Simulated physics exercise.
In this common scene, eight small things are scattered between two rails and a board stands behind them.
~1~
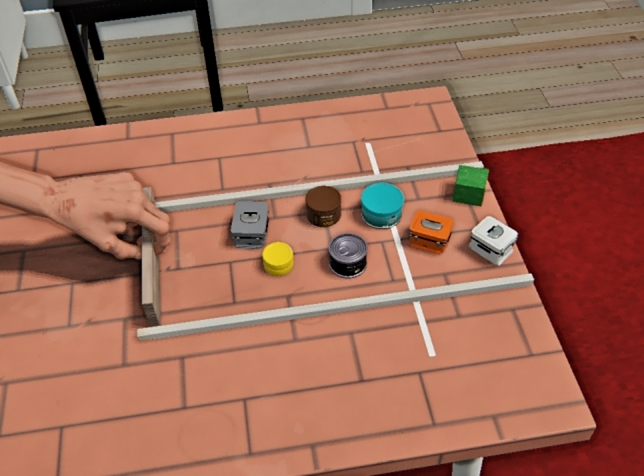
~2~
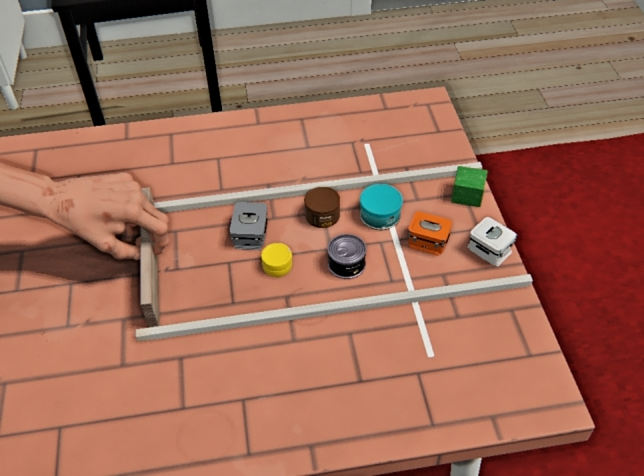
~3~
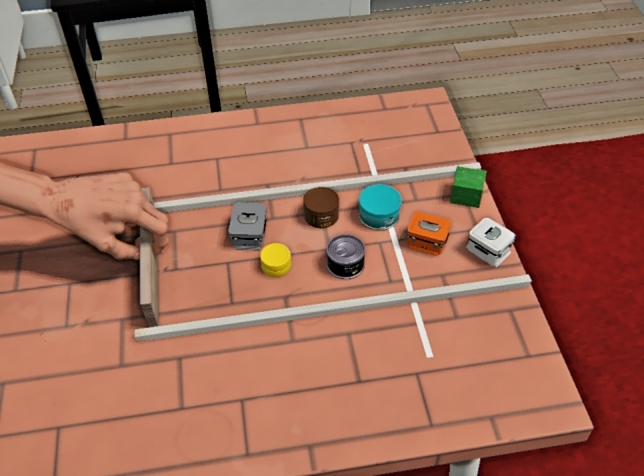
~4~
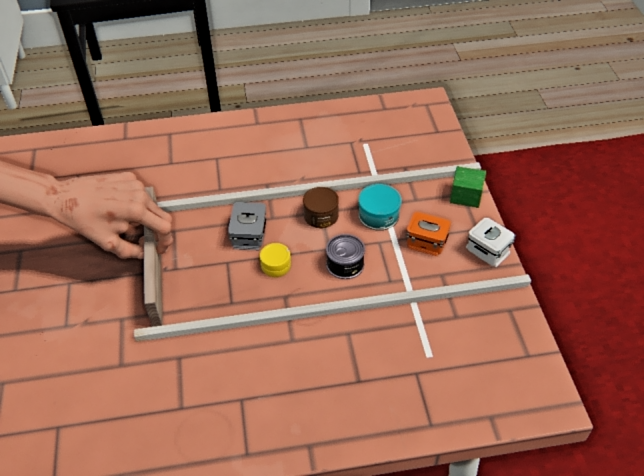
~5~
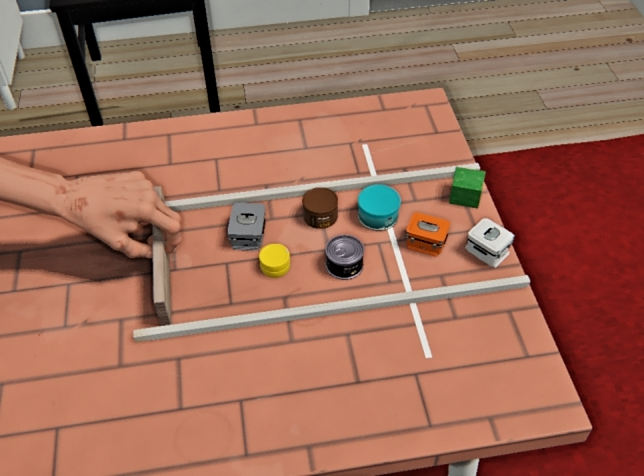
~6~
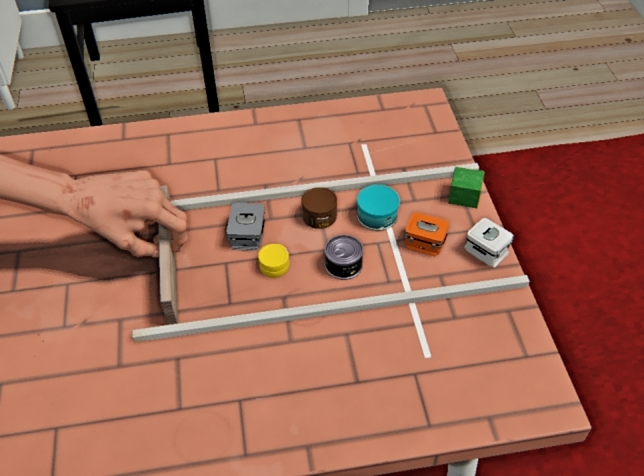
On a brick-patterned tabletop, a hand holding a small board upright shifts it slightly right between two rails, behind scattered small objects.
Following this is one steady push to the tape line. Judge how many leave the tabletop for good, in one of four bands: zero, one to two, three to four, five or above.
That falls in the band zero.
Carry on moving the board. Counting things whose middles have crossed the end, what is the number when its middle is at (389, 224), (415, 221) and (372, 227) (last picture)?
The counts would come out as 0, 0 and 0.
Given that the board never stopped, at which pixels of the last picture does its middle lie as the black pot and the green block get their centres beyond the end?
About (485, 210), and about (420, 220) for the other.
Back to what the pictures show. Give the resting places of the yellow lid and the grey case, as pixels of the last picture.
Near (408, 237) and (400, 205).
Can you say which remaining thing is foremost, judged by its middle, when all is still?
Result - foremost is the green block.
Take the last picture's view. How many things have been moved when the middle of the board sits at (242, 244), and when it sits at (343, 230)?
In order, the tallies are 1 and 5.
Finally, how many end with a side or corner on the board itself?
It's 3.
Soon after, none off yet; green block at rest near (466, 188); white case at rest near (488, 243); orange case at rest near (426, 235).
In the end, the number that fall off is zero.
